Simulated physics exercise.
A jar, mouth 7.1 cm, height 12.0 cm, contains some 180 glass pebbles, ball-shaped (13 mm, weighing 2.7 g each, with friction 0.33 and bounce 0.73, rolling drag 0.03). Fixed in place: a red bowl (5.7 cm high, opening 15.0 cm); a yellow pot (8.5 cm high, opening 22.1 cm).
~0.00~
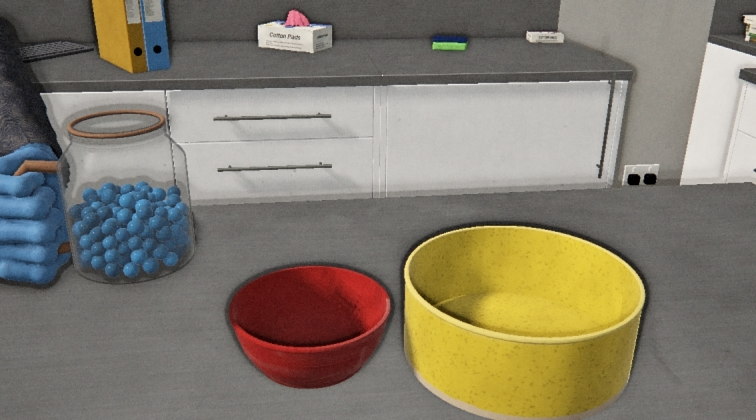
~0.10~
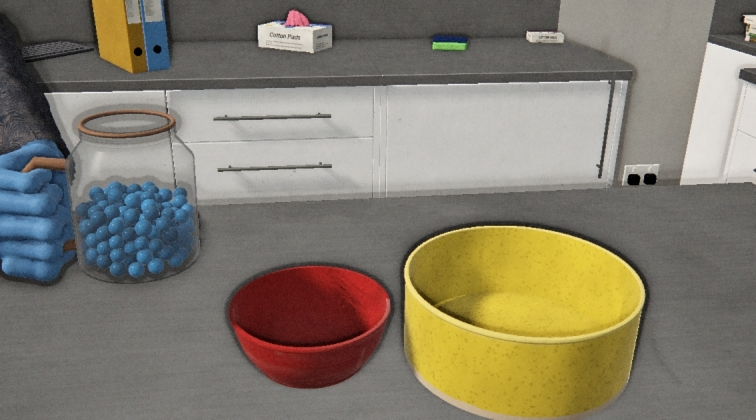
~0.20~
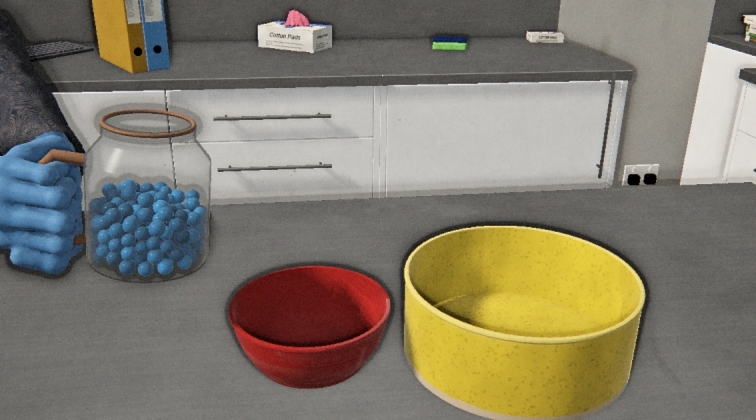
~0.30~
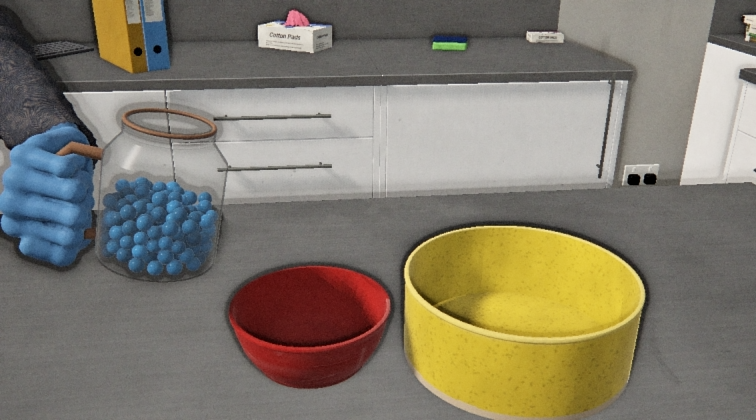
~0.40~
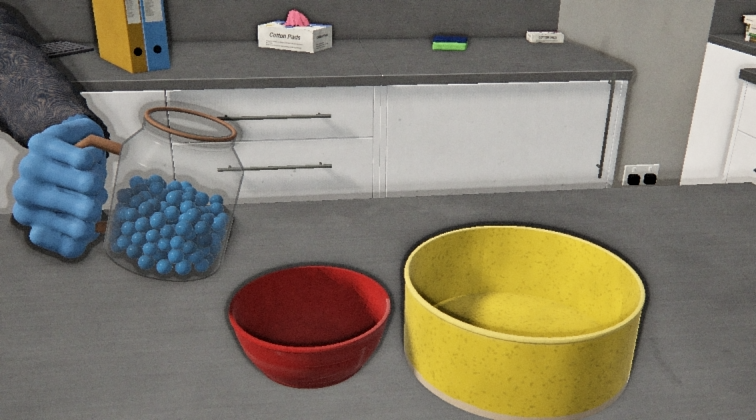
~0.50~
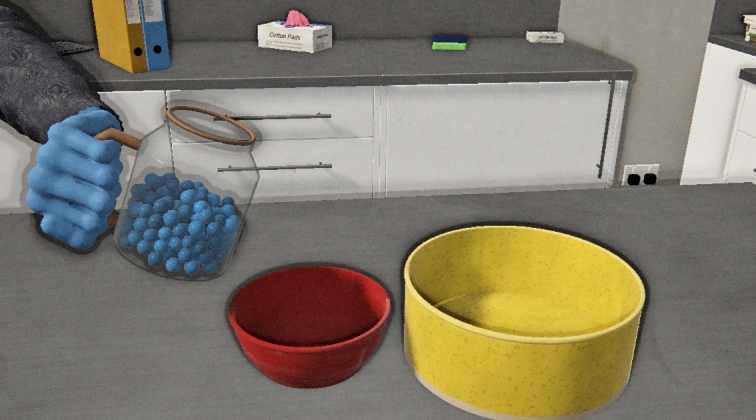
In this clip, a blue-gloved hand holds a clear jar partly filled with blue balls on a grey counter, moving it slightly right and gradually tilting it rightward, while a red bowl and a yellow pot stay still.
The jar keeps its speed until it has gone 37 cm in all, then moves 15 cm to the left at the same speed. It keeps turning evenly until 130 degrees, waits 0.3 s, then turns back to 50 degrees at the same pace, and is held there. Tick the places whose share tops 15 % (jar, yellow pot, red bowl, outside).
Jar: Not ticked; yellow pot: Ticked; red bowl: Not ticked; outside: Not ticked.
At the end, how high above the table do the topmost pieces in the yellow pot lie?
I'd put it near 2.5 cm.
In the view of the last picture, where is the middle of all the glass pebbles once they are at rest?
Close to pixel (517, 340) of the final picture.
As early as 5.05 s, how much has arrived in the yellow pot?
At that point, some 90 in a hundred have made it.
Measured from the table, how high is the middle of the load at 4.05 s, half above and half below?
Roughly 2 cm.
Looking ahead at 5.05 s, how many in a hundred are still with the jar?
Load still held: Approx. 10 %.
After 1.86 s, tilt 87 degrees; jar 100 %; middle of all pieces near (350, 199).
After 3.00 s, tilt 130 degrees; jar 35 %, yellow pot 65 %; middle of all pieces near (549, 285).
After 4.05 s, tilt 88 degrees; jar 10 %, yellow pot 90 %; middle of all pieces near (519, 332).
Then, at 5.05 s, tilt 50 degrees; jar 10 %, yellow pot 90 %; middle of all pieces near (512, 334).
At rest (5.3 s), jar 10 %, yellow pot 90 %, red bowl 0 %, outside 0 %.
